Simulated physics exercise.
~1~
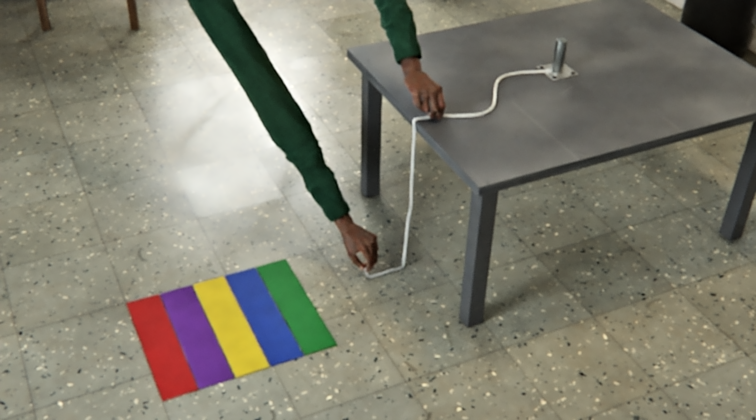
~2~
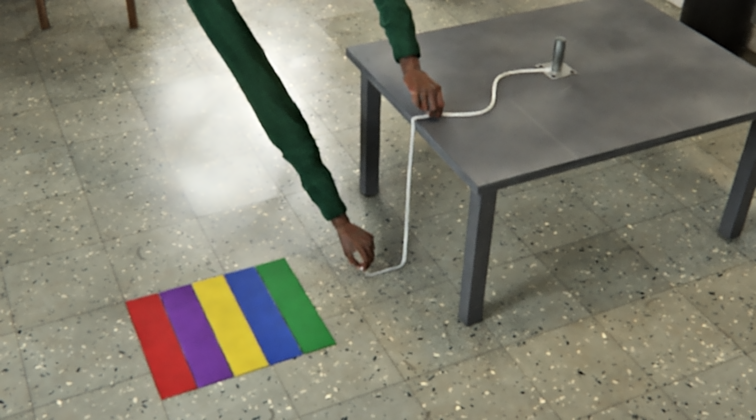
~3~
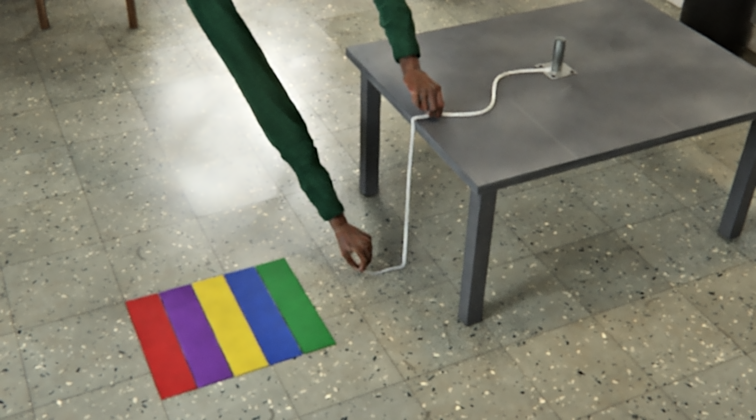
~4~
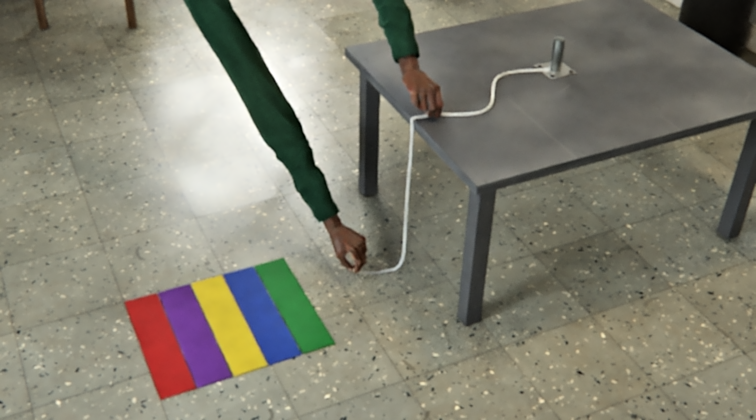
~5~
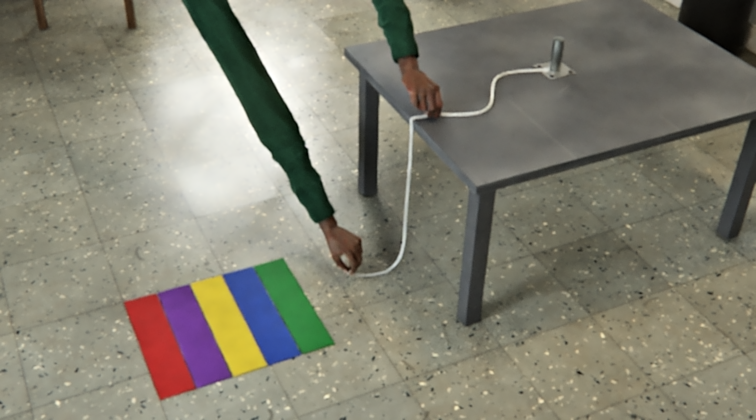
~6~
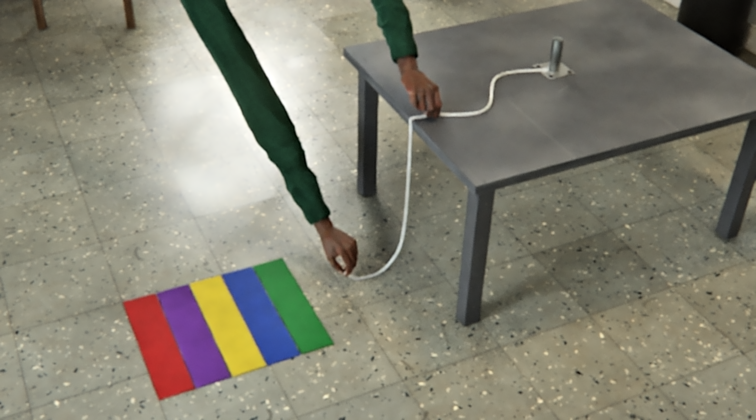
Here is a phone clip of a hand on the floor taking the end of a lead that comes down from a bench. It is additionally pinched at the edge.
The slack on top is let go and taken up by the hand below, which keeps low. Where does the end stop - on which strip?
On the yellow strip.
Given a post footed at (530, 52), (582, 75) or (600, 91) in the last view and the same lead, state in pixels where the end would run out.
Around (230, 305), then (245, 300), then (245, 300).
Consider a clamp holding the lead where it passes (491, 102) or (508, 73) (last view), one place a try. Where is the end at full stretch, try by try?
Estimates in sequence: (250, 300) then (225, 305).
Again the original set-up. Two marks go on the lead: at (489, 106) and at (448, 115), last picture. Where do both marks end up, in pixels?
Around (457, 101), then around (417, 114).
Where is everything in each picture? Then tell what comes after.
End (365, 269); green (312, 333); blue (279, 344); yellow (244, 354); purple (209, 365); red (173, 376), in the first picture.
End (362, 268); lead through (517, 72) (494, 97) (450, 115) (411, 152) (408, 207) (404, 261), in the second picture.
End (360, 269), in the third picture.
End (354, 270); lead through (516, 72) (493, 97) (449, 115) (411, 152) (407, 207) (402, 261), in the fourth picture.
End (349, 272), in the fifth picture.
End (345, 273); lead through (515, 72) (492, 97) (448, 115) (410, 152) (406, 207) (391, 262), in the sixth picture.
Soon after, end near (281, 291); over green.
Then, end near (244, 302); over blue.
At full stretch, end near (223, 308); over yellow. Over yellow.
